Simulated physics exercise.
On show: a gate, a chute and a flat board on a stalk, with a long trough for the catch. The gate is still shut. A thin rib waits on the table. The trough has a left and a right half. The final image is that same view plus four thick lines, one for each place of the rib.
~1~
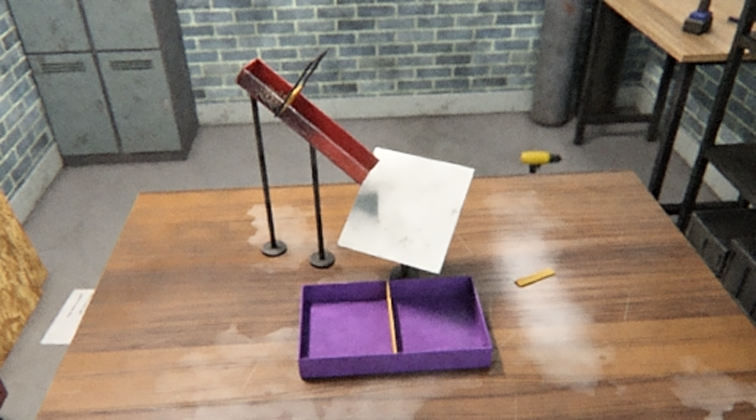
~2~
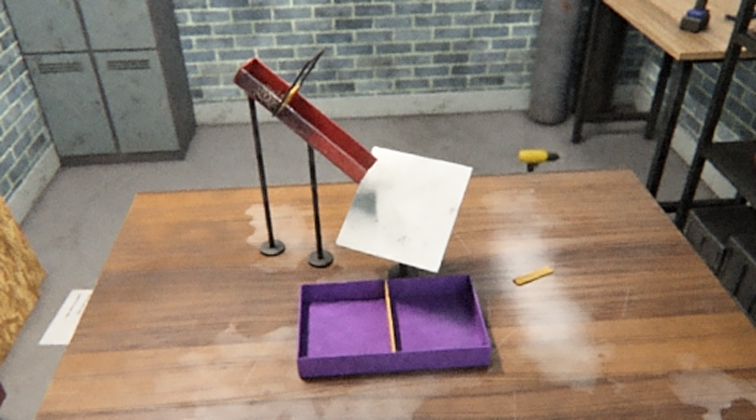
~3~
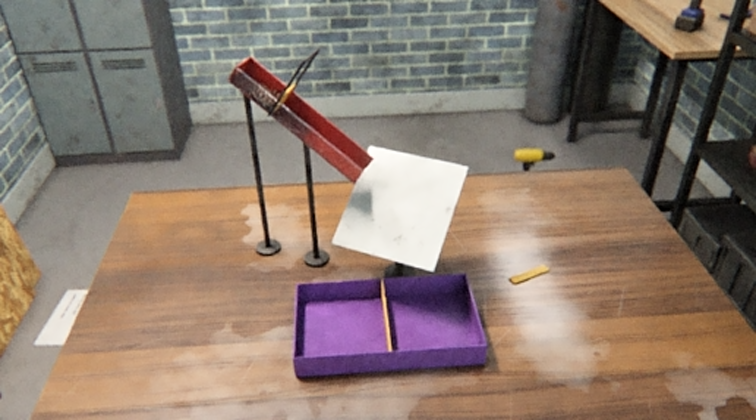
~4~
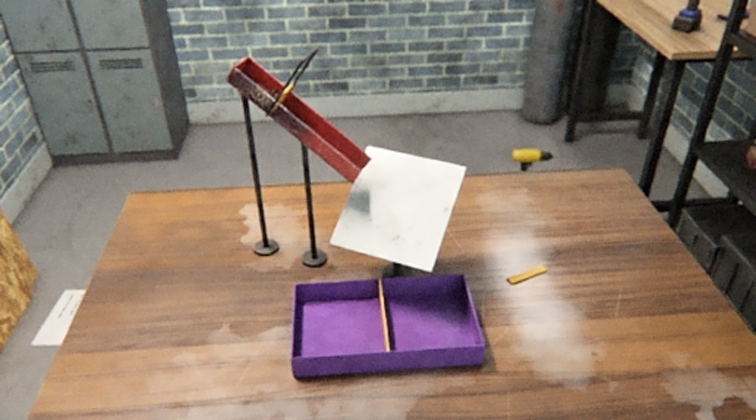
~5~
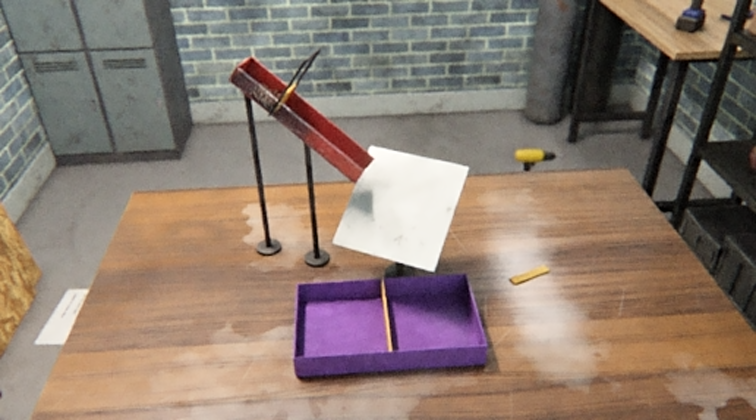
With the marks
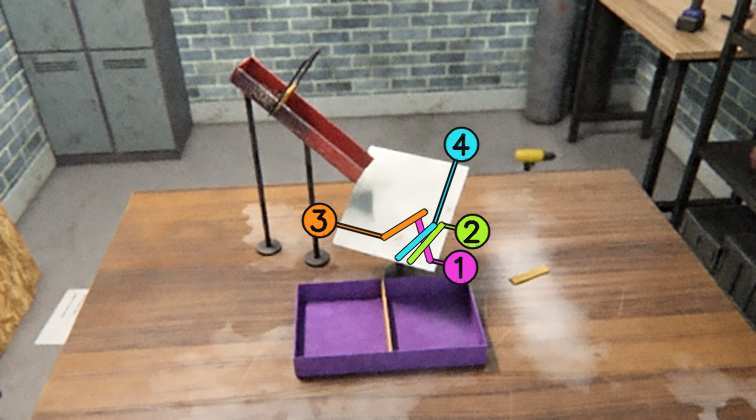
In a brick-walled workshop, a red chute on thin black stands sloped down to the right toward a tilted pale board above a divided purple tray, and nothing moved except the view, which shifted slightly.
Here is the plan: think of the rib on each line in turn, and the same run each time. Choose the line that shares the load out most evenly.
2 beats the others.
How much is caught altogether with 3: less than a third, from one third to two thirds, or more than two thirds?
Line 3 gives more than two thirds.
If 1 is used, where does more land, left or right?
More lands on the right.
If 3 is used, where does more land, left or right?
More lands on the left.
On the marked copy, line 1 from (417, 217) to (430, 260); line 2 from (441, 225) to (410, 261); line 3 from (424, 212) to (384, 237); line 4 from (433, 225) to (398, 257).
Choosing 1, of what is caught, close to a quarter in the left half, the bulk in the right.
Choosing 2, of what is caught, close to half in the left half, close to half in the right.
Choosing 3, of what is caught, the bulk in the left half, a small share in the right.
Choosing 4, of what is caught, all but a few in the left half, a small share in the right.
